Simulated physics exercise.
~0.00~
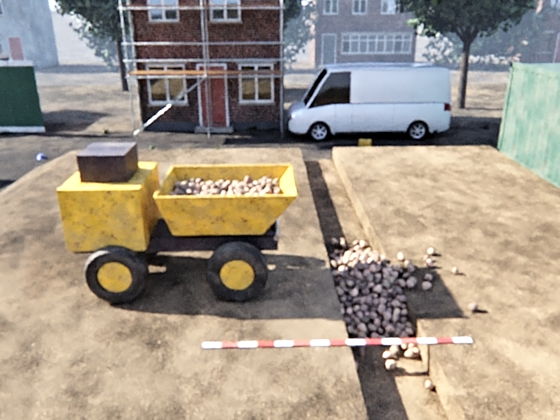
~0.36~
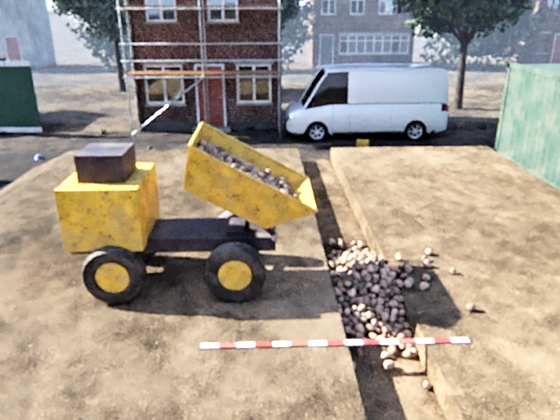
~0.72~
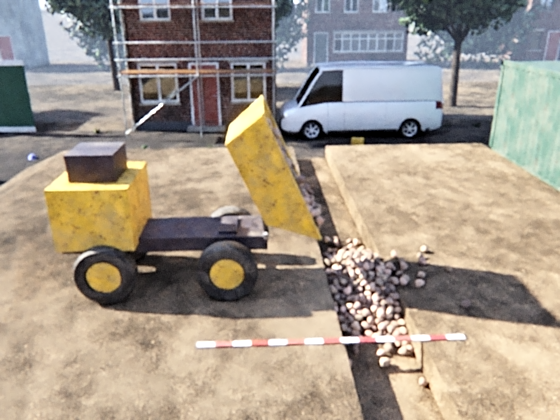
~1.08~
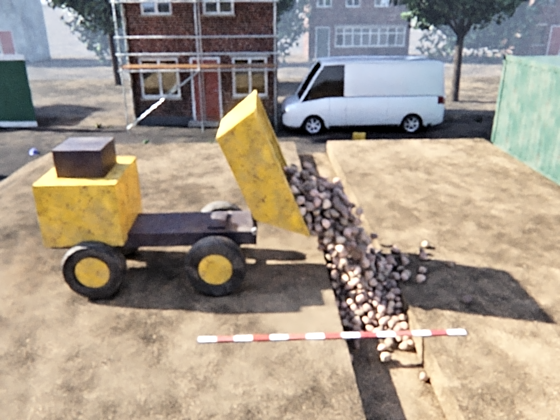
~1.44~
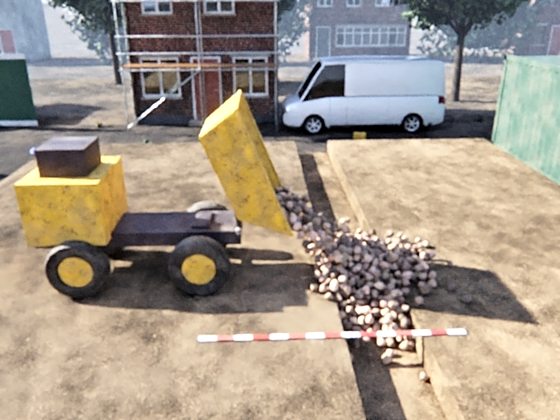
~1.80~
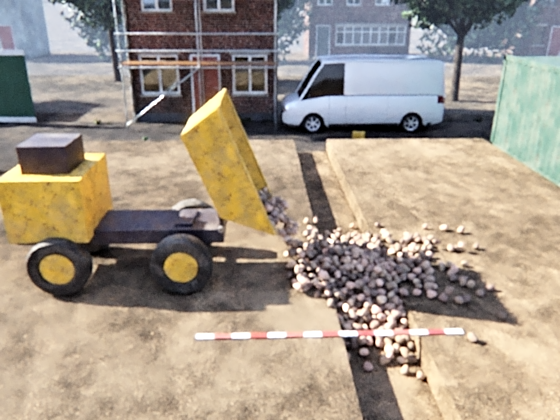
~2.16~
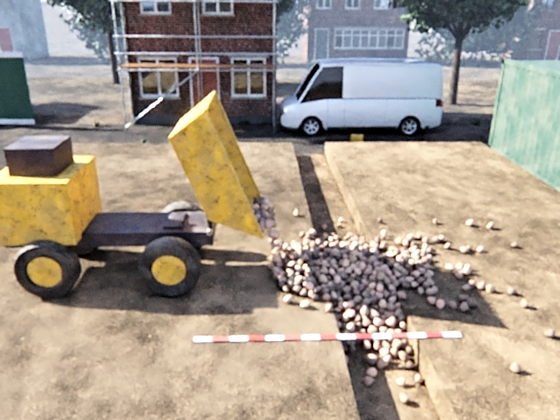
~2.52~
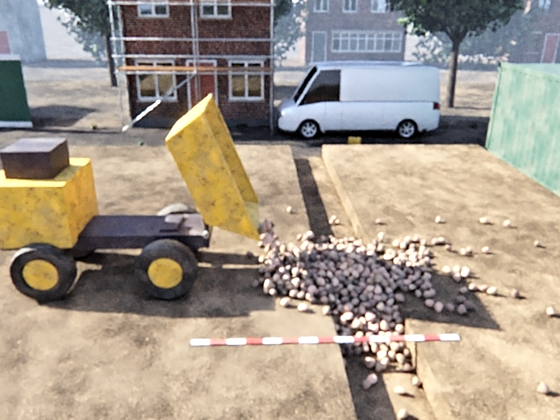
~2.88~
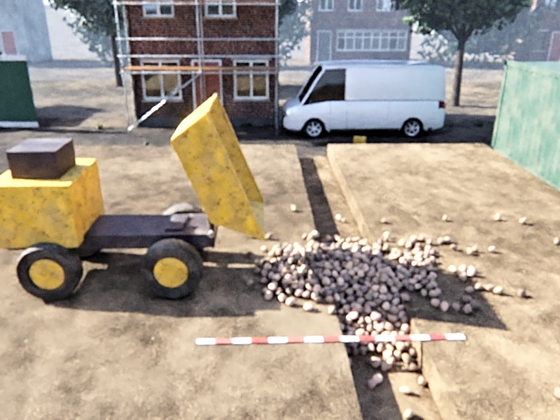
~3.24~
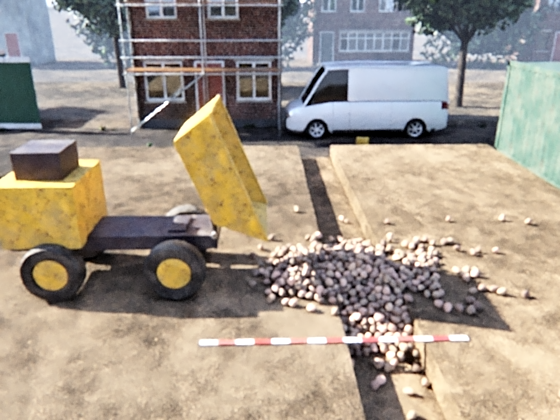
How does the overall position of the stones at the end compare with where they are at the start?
Taken together, the stones lie further to the right and lower in the view at the end. At first many are up in the skip, but by the end they are heaped in and around the trench.
